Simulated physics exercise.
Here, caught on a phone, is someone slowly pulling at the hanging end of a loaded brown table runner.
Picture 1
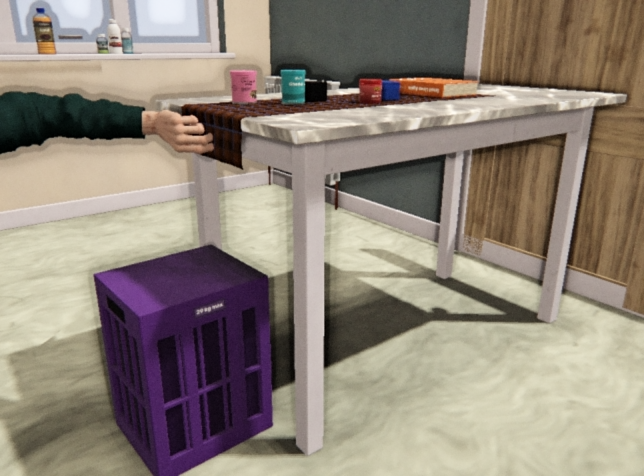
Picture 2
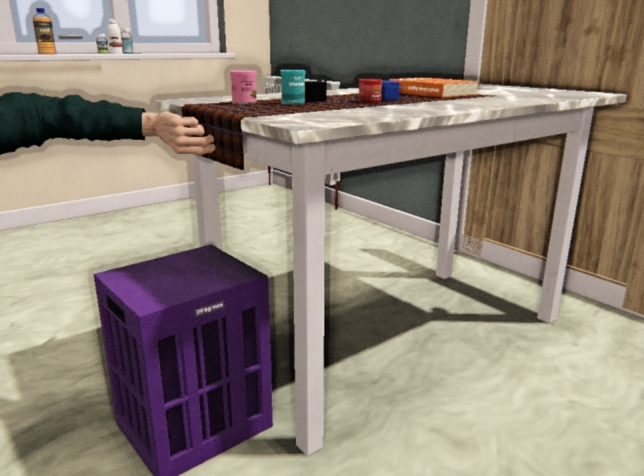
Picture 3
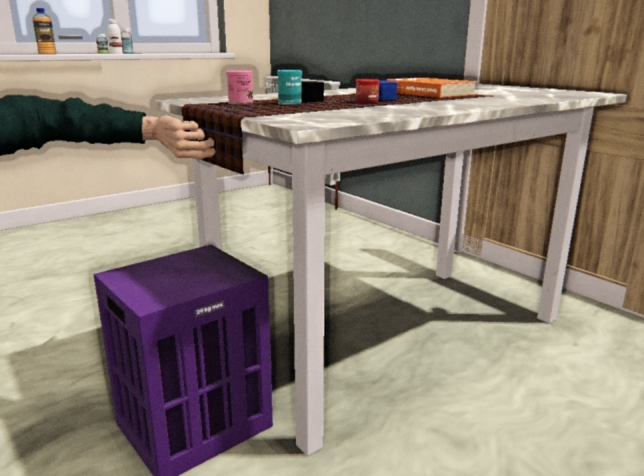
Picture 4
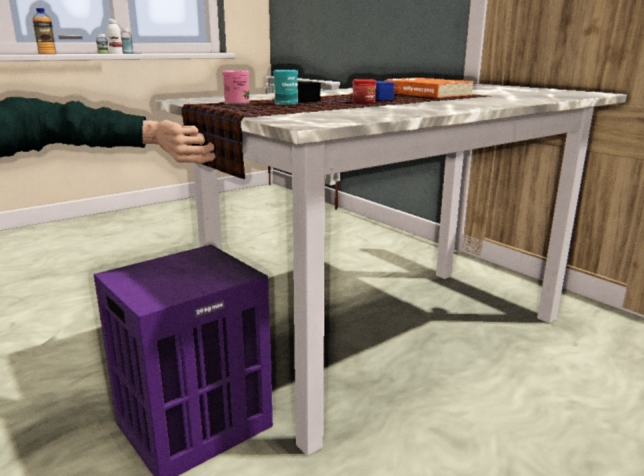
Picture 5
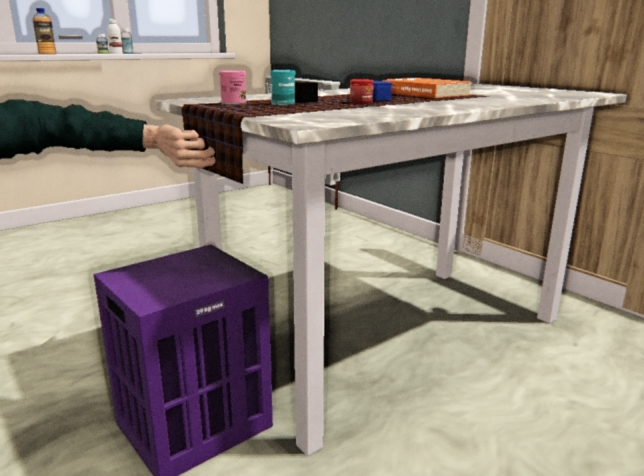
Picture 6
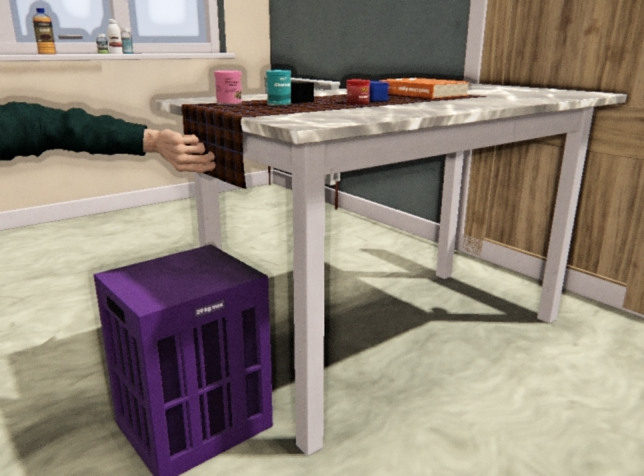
A hand slowly pulling a brown table runner down over the table's edge, the cans, pots and book on it creeping left.
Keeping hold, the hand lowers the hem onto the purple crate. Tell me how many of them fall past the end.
The number is two.
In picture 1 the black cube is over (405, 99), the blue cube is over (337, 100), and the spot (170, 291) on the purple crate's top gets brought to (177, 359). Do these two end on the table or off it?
As for the black cube, it stays in place; as for the blue cube, it leaves the top.
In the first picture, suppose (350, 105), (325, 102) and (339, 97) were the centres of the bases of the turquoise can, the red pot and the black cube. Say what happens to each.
Turquoise can kept, red pot kept, black cube kept.
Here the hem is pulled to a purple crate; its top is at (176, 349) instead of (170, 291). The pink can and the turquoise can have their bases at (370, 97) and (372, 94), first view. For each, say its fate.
Pink can: Safe; turquoise can: Safe.
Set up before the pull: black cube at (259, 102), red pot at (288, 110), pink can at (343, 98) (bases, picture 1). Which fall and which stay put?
As for the black cube, it tips off; the red pot tips off; the pink can stays where it is.
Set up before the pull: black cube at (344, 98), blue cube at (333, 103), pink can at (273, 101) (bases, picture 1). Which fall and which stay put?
The black cube ends up on top still, the blue cube ends up on top still, the pink can ends up off the top.
Soon after, hem near (214, 212); all still up.
After that, hem on the crate; pink can and turquoise can gone.
In the end, hem on the crate; pink can and turquoise can gone. Over the edge go two.
